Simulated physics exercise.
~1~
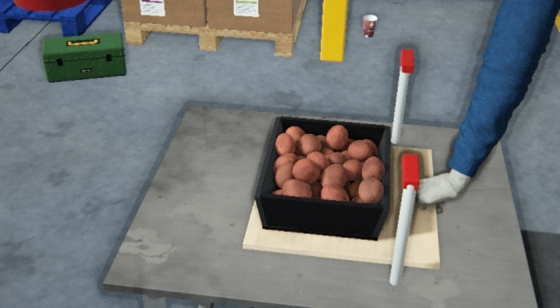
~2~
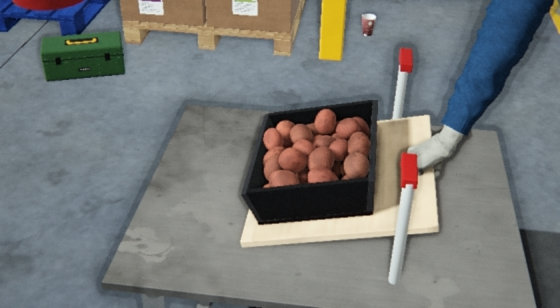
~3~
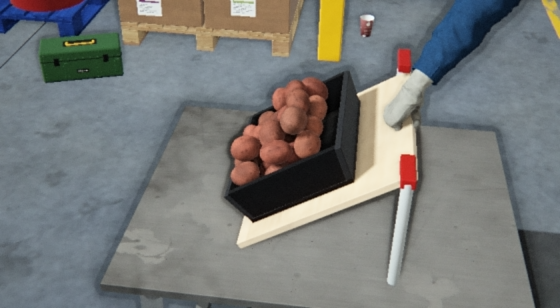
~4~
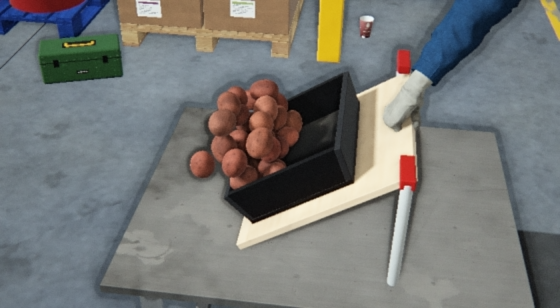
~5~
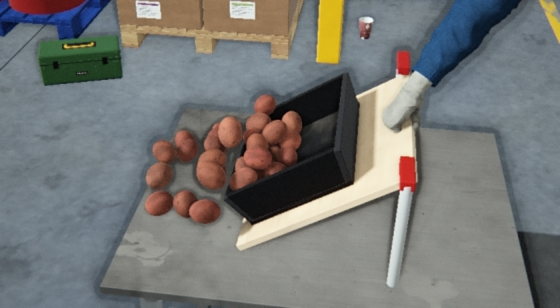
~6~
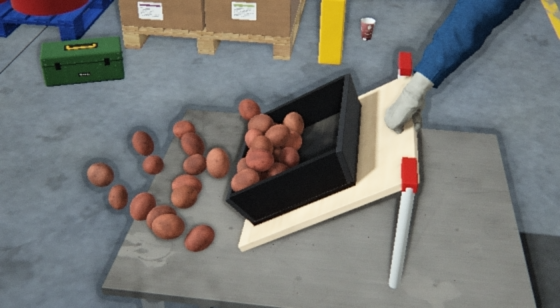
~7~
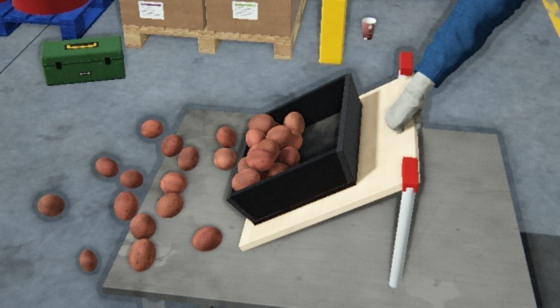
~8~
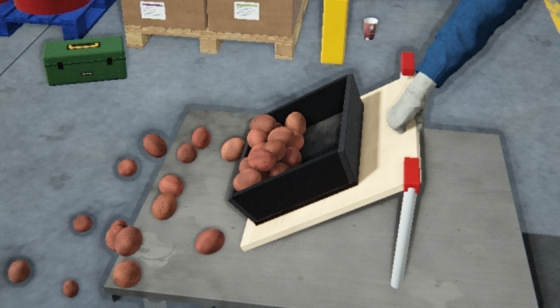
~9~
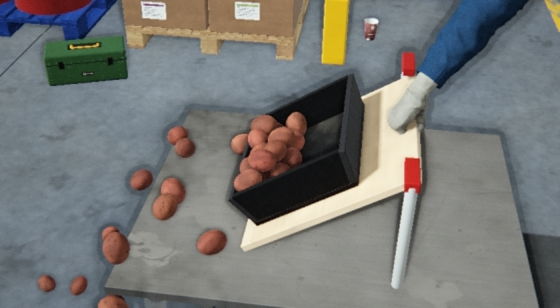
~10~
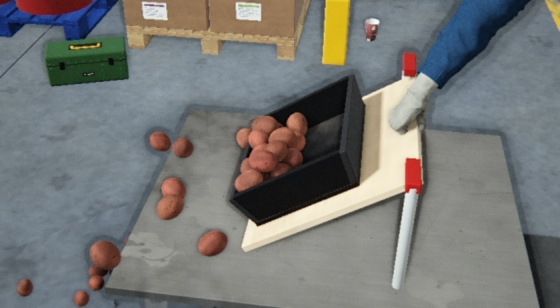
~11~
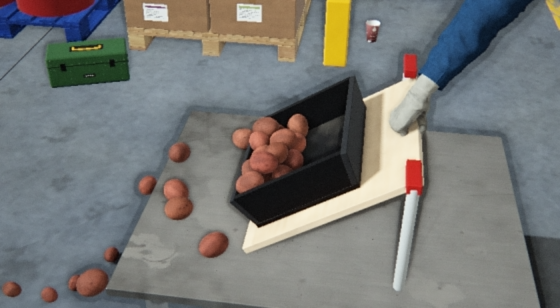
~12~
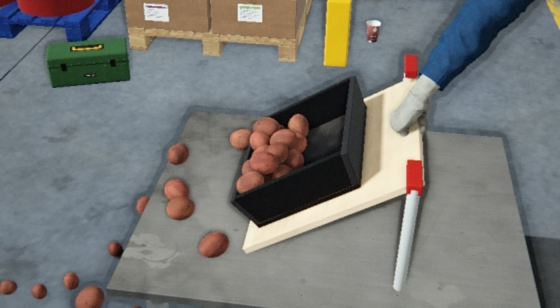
A black tub heaped with red potatoes sits on a pale hinged board atop a grey surface in a workshop, seen from above, with a green toolbox and stacked cartons behind. A gloved hand in a blue sleeve at the right raises the board, tipping the tub leftward until the board meets two red-topped stops. The potatoes slump over the low side and tumble out. They spread left across the grey surface, several rolling off its edge onto the floor. The tub stays tilted, with a good pile still inside and a few potatoes resting on the surface.
